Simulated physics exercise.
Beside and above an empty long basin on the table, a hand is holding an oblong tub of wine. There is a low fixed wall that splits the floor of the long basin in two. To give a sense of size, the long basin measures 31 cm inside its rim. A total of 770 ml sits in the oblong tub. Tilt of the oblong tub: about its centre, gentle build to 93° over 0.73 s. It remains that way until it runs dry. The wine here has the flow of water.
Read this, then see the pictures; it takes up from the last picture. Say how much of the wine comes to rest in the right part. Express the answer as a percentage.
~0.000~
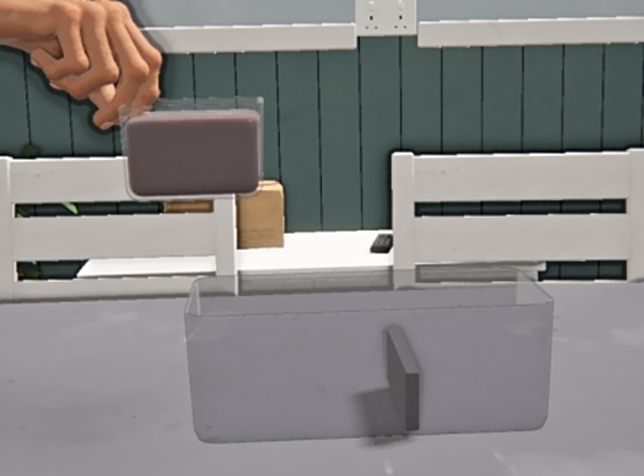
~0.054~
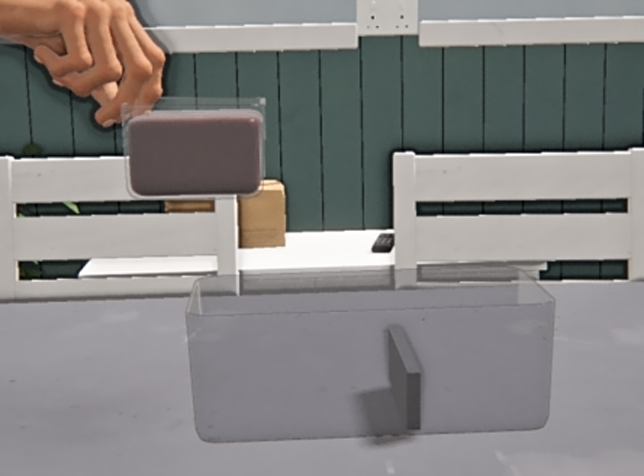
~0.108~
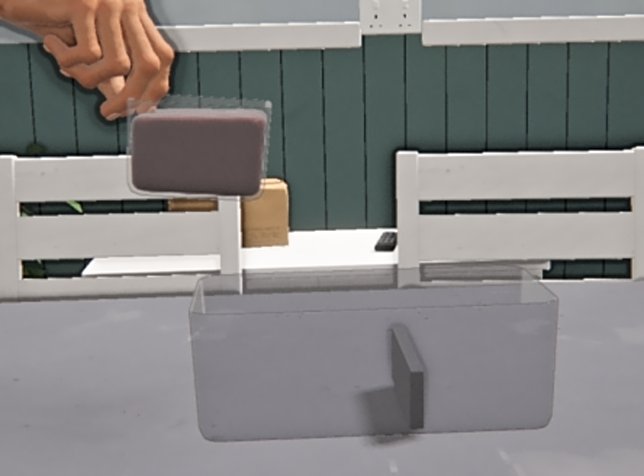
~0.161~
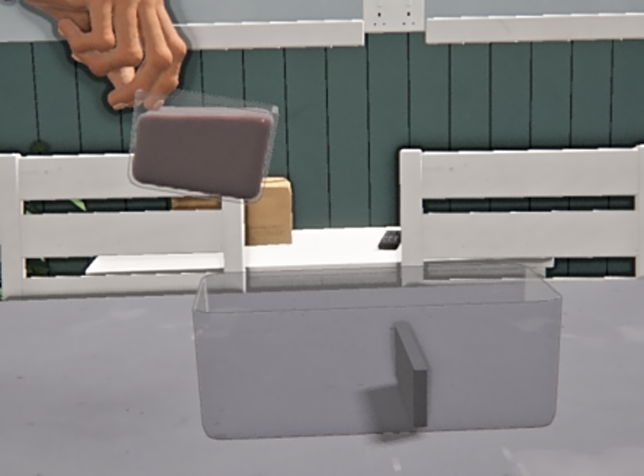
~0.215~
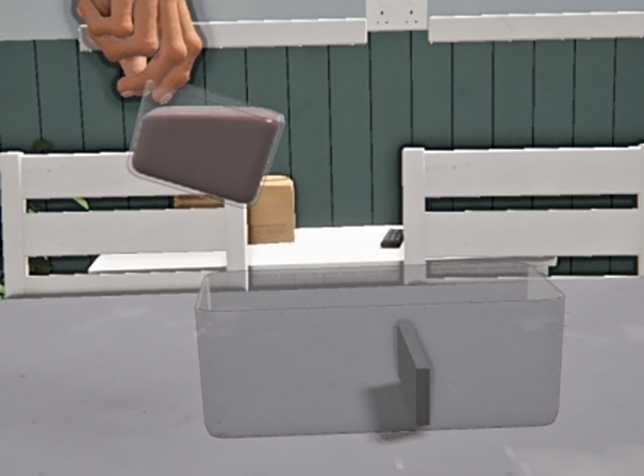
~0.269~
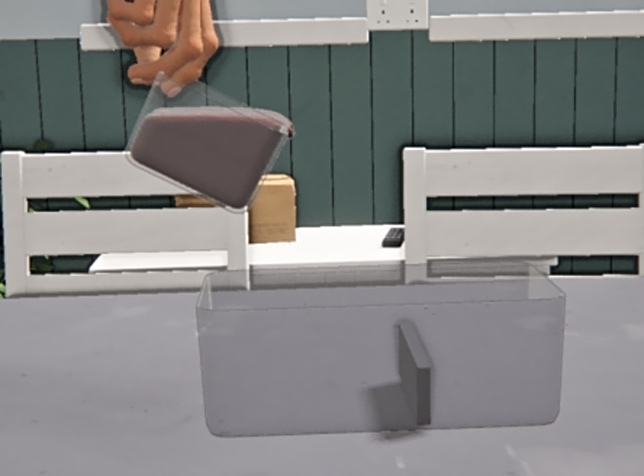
About 3 per cent comes to rest there.
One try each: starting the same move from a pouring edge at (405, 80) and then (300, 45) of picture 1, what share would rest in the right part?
85 then 55 %.
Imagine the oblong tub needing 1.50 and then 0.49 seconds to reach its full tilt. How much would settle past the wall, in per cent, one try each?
Near 0 in a hundred on the first go and near 5 in a hundred on the second.
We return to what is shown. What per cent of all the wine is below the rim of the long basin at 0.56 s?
About 20%.
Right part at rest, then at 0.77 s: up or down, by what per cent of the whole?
The right part's share grows by around 2 per cent.
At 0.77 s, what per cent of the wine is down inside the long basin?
Around 78 per cent of the whole.
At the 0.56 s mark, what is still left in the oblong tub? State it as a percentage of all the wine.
Some 42 % of it is still there.
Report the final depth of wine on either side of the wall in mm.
Left about 28 mm, right about 2 mm.
By 0.56 s the tilt is 81° and 43 per cent is still to pour, 21 is left of the wall and 0 right of it.
By 0.77 s the tilt is 93° and 13 per cent is still to pour, 78 is left of the wall and 1 right of it.
By 0.99 s the tilt is 93° and 4 per cent is still to pour, 89 is left of the wall and 3 right of it.
By 1.23 s the tilt is 93° and 2 per cent is still to pour, 94 is left of the wall and 3 right of it.
At rest 96 per cent lies left of the wall, 3 right of it and 1 outside.
